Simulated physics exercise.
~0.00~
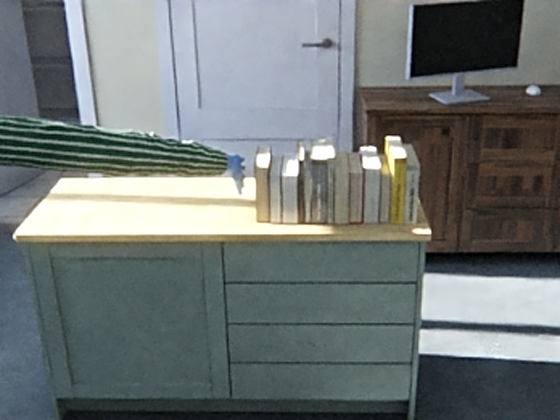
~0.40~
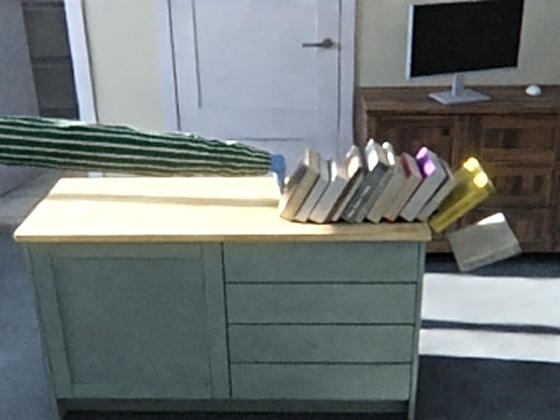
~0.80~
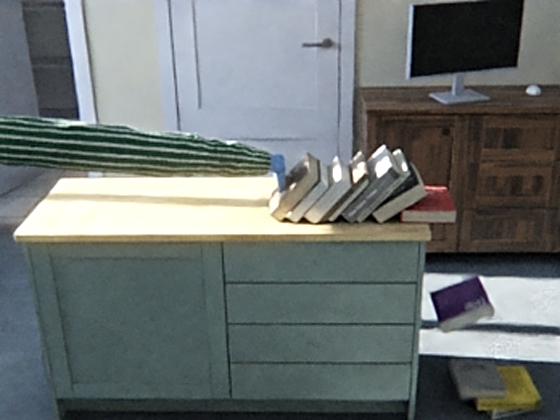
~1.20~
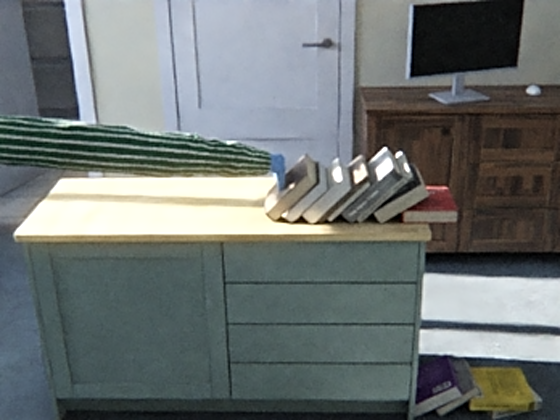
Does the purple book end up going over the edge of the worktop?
Yes, the purple book goes over the right edge and ends up on the floor beside the yellow one.
